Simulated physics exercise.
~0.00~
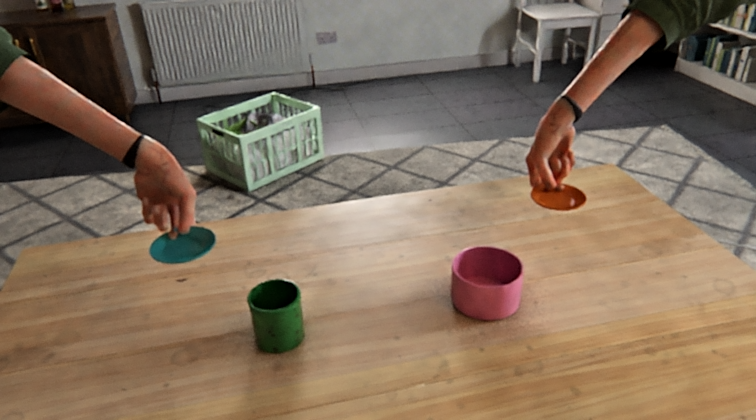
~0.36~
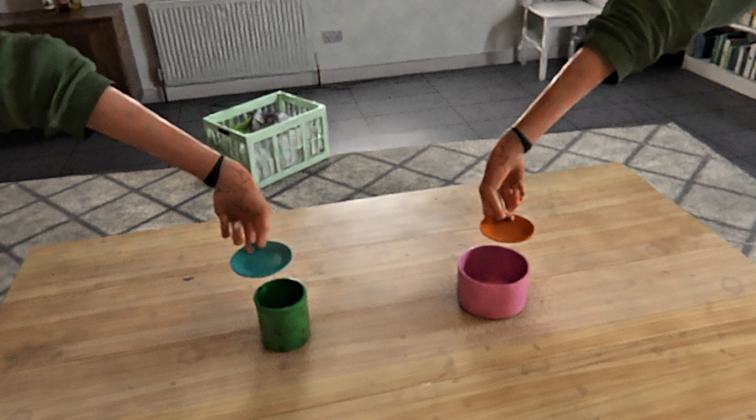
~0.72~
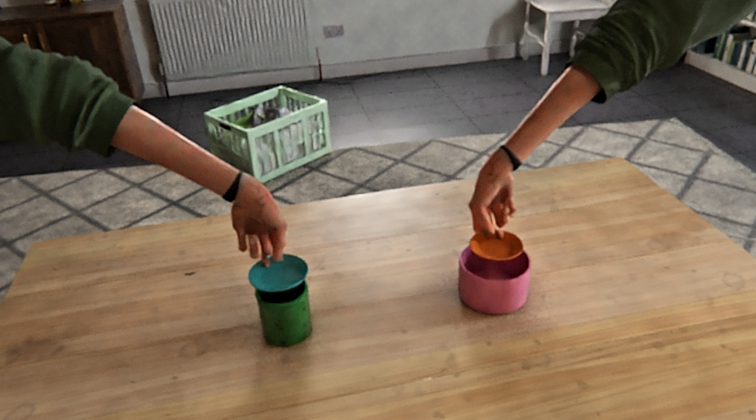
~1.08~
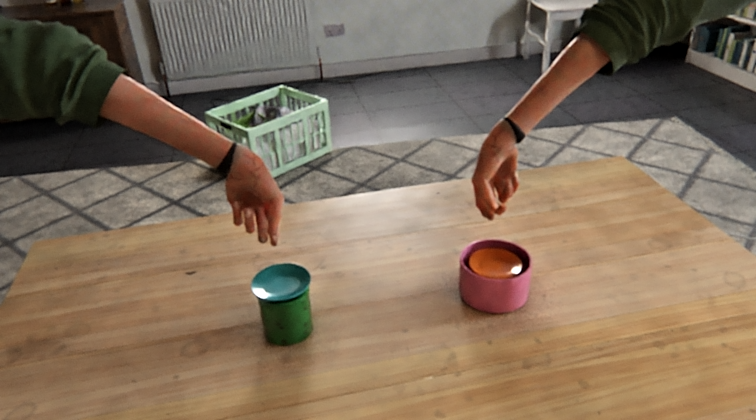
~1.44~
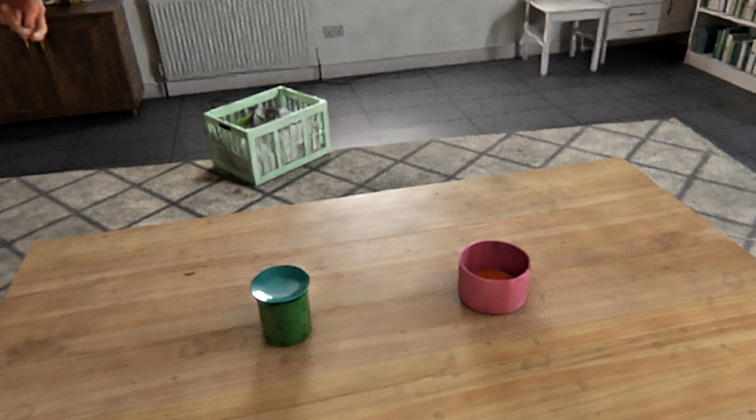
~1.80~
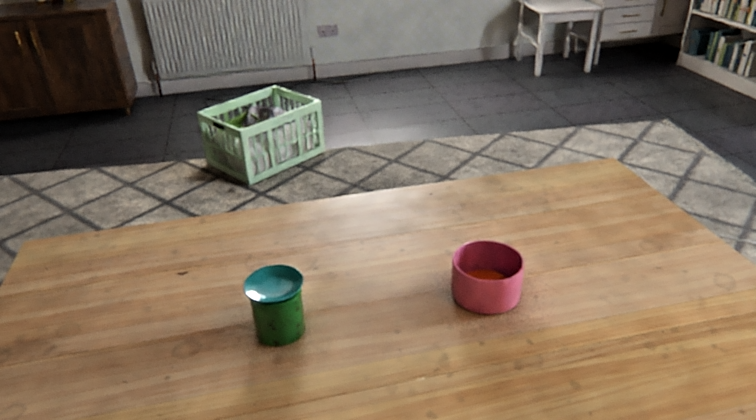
Hands lowering and releasing two small discs over pots, the turquoise one resting on the green rim, the orange dropping inside the pink.
